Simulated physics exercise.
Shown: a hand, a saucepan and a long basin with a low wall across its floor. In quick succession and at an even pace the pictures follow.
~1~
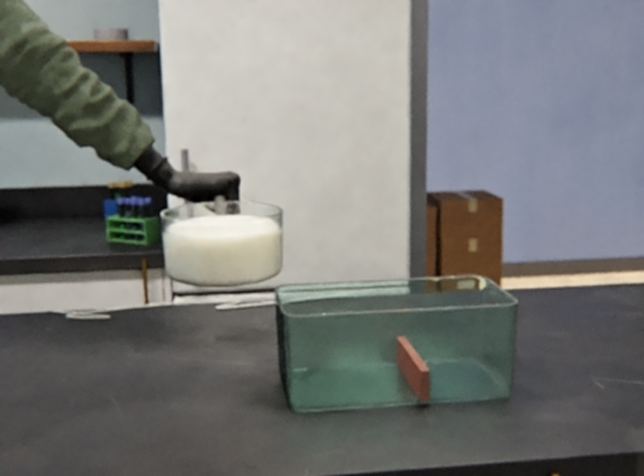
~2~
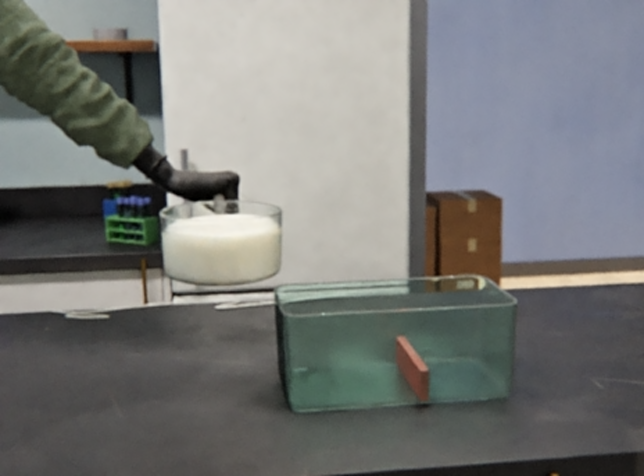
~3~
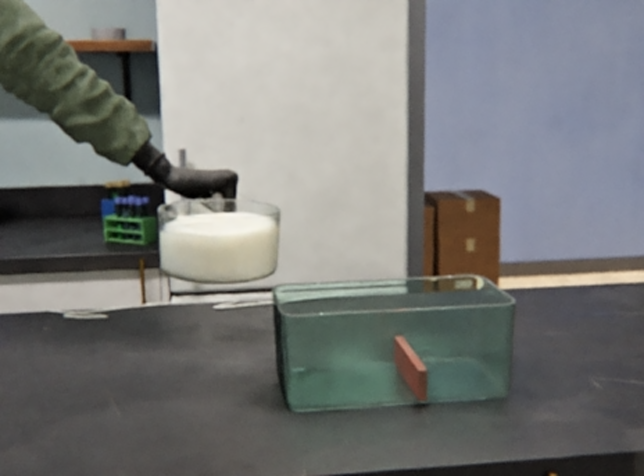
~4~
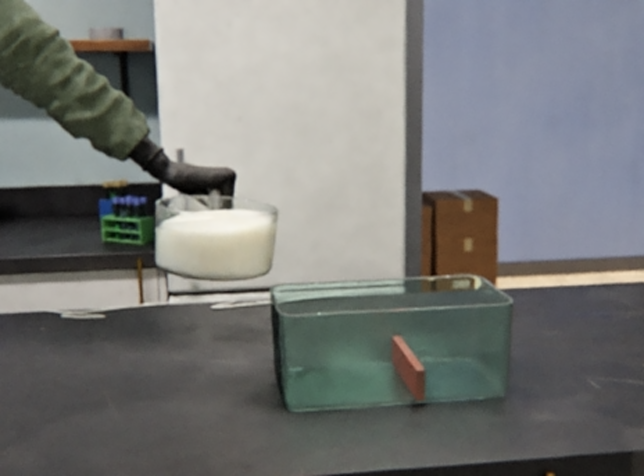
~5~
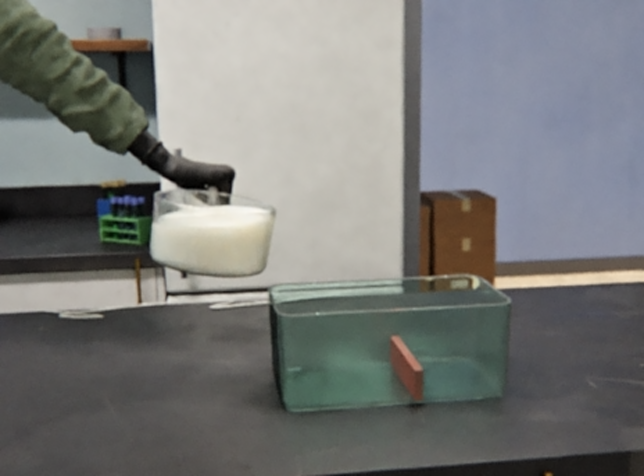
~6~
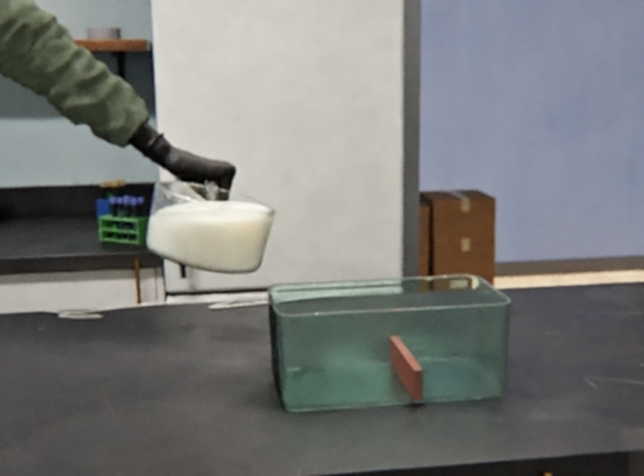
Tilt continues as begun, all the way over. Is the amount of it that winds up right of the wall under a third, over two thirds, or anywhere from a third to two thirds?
In the end it is under a third.
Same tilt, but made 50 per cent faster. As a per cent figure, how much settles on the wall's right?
About 20 per cent.
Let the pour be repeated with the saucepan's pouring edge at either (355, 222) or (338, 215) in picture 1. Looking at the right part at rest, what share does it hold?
First try: About 65 %; second try: About 55 %.
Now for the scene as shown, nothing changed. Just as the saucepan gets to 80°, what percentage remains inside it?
Near 60 %.
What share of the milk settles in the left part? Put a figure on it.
I'd put it at around 75 %.
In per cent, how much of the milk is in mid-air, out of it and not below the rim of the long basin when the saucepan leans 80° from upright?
That works out near 35 percent.
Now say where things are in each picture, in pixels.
Tilt 0°; pouring edge (282, 211); surface from (165, 228) to (279, 223); the long basin's rim runs from (279, 301) to (501, 290); the wall's top is at (412, 354), in the first frame.
Tilt 1°; pouring edge (281, 211); surface from (164, 227) to (279, 223), in the second frame.
Tilt 2°; pouring edge (279, 211); surface from (162, 226) to (276, 220), in the third frame.
Tilt 5°; pouring edge (277, 211); surface from (159, 224) to (274, 217), in the fourth frame.
Tilt 9°; pouring edge (275, 211); surface from (156, 220) to (272, 214), in the fifth frame.
Tilt 14°; pouring edge (274, 211); surface from (153, 213) to (271, 209), in the sixth frame.
A moment on, the saucepan is tipped on its side and 60 per cent is still to pour, 5 is left of the wall and 0 right of it.
Next, the saucepan is tipped right over and 6 per cent is still to pour, 72 is left of the wall and 5 right of it.
Then the saucepan is tipped right over and 0 per cent is still to pour, 81 is left of the wall and 9 right of it.
Later the saucepan is tipped right over and 0 per cent is still to pour, 75 is left of the wall and 18 right of it.
Finally, 73 per cent lies left of the wall, 21 right of it and 7 outside.
